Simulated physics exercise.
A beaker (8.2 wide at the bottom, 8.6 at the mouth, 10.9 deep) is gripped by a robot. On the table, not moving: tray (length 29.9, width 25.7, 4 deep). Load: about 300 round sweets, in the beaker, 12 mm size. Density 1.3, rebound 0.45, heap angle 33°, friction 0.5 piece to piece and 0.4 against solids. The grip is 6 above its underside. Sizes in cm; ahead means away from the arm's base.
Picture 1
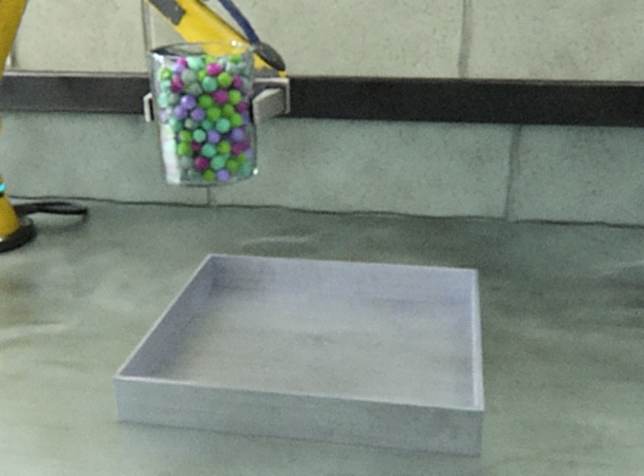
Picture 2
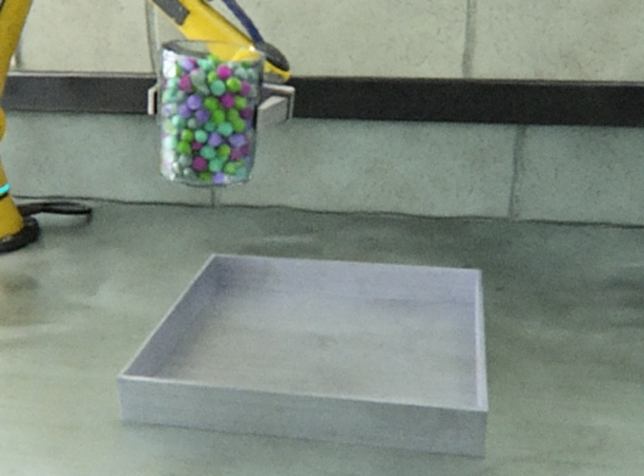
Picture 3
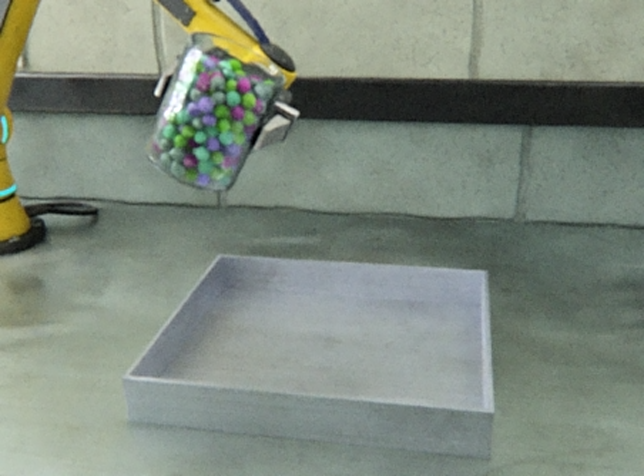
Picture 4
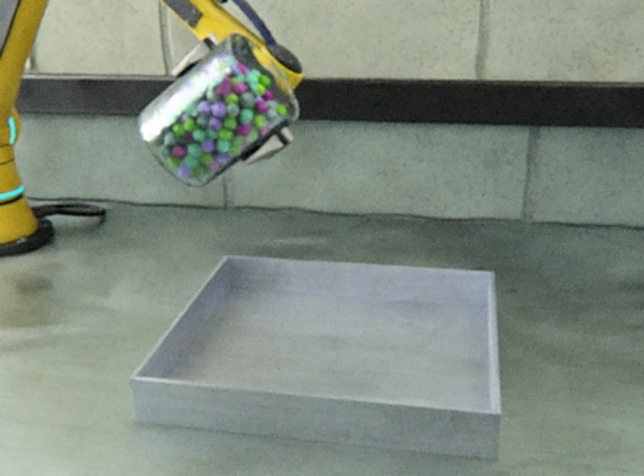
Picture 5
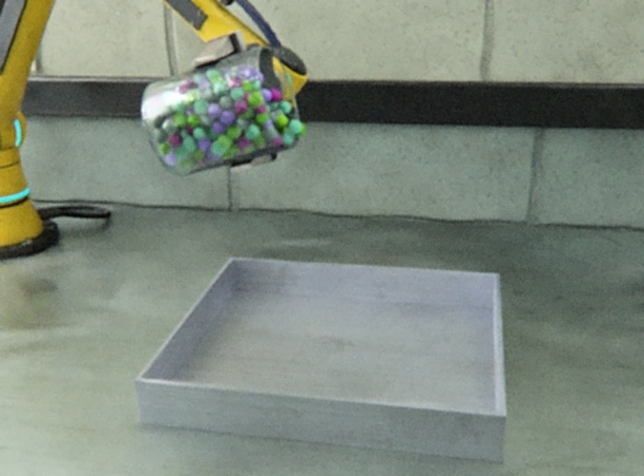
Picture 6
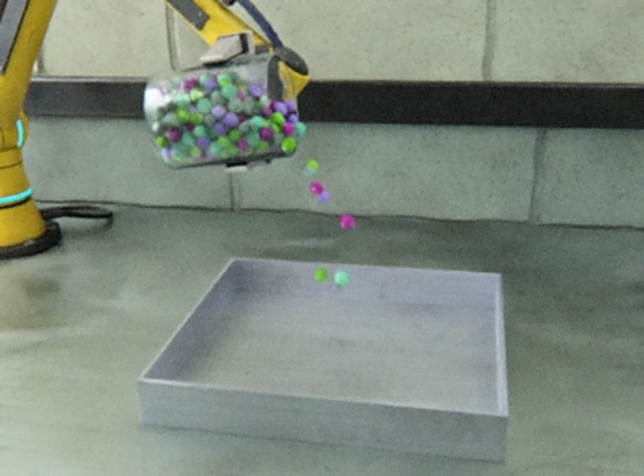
The video shows a yellow robot arm gripping a clear beaker of colourful round sweets above an empty grey tray, tilting it steadily to the right until it lies nearly sideways and a few sweets drop from its mouth.
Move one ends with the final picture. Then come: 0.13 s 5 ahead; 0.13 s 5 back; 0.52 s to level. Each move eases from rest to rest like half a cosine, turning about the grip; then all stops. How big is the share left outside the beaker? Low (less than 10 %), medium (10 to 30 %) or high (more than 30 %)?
Answer: High; more than 30 % of the round sweets finish outside the beaker.
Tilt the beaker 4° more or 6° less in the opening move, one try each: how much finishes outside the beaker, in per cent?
About 60 and 40 per cent.
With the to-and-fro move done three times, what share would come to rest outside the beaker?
It would be near 80 per cent.
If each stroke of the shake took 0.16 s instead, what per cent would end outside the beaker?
It would be near 40 per cent.
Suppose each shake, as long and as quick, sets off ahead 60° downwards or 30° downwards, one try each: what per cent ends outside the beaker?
Some 15 and 35 per cent.
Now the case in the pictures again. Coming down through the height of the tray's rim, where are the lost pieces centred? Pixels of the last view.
Near (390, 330).
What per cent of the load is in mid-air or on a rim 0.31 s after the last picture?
Some 35 per cent.
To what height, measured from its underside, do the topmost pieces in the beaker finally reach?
Some 8.0 cm.
Then, 0.31 s later, tilted 79° forward, highest piece 26 above the table; 161 in the beaker, 34 in the tray, 106 in flight or on a rim.
Then, 0.62 s later, tilted 17° forward, highest piece 28 above the table; 152 in the tray, 147 in the beaker, 1 on the table or floor, 1 in flight or on a rim.
Then, 0.98 s later, level, highest piece 26 above the table; 153 in the tray, 147 in the beaker, 1 on the table or floor.
Then, 2.03 s later, level, highest piece 26 above the table; 153 in the tray, 147 in the beaker, 1 on the table or floor.
At rest, 153 in the tray, 147 in the beaker, 1 on the table or floor. That is 51 % outside the beaker.
